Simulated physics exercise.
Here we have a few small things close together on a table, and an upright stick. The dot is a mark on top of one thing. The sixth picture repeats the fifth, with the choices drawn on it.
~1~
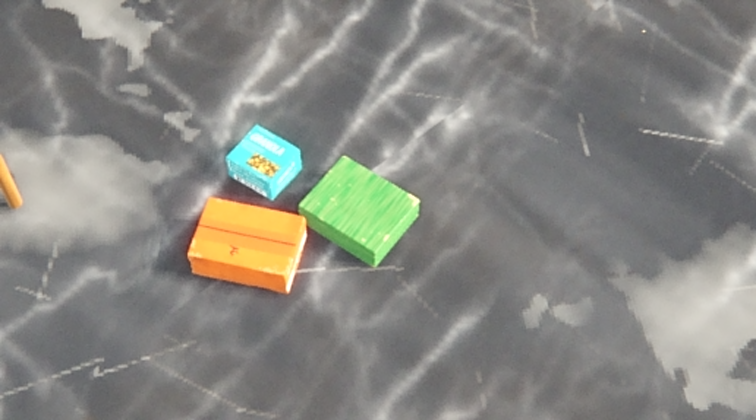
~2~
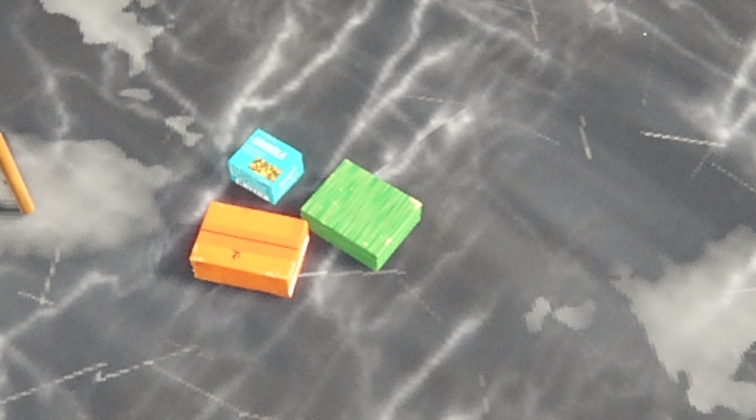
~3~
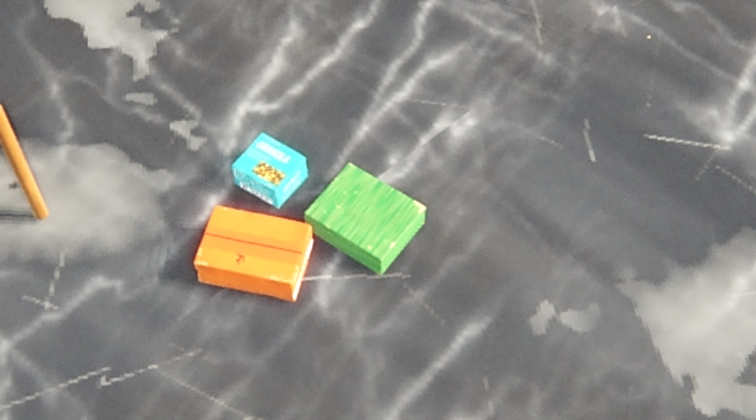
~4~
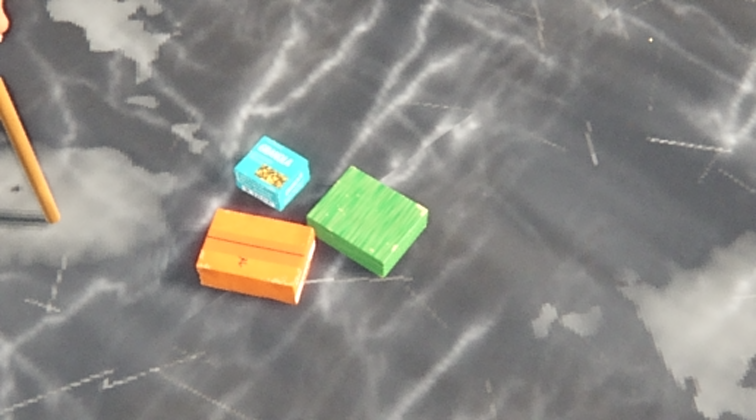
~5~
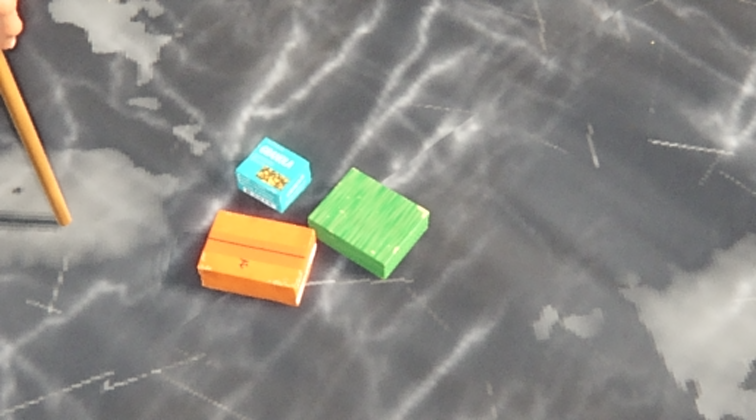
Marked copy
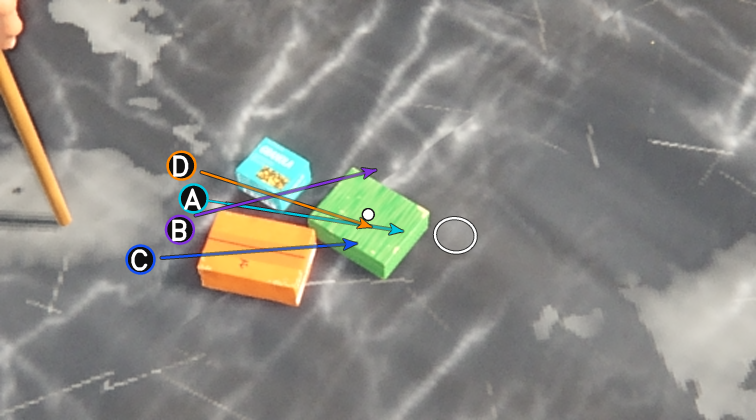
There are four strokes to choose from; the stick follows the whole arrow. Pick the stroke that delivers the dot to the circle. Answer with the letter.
Stroke A brings the dot into the ring.
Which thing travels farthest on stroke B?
It is the turquoise packet.
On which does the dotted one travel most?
A.
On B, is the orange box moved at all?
No.
On the marked copy, A from (226, 204) to (403, 231); B from (195, 215) to (376, 170); C from (161, 258) to (356, 243); D from (201, 172) to (371, 227); the ring at (455, 235); the white dot at (369, 214).
With A. Early on, foot of the stick (290, 215); green block (369, 223); turquoise packet (279, 173).
Further on, foot of the stick (353, 225); green block (406, 232); turquoise packet (280, 173).
At the end, foot of the stick (402, 232); green block (455, 244); turquoise packet (280, 173); the dot on the green block is in the ring.
As for the rest, B leaves the dotted thing at (369, 223); C leaves the dotted thing at (391, 211); D leaves the dotted thing at (422, 241).
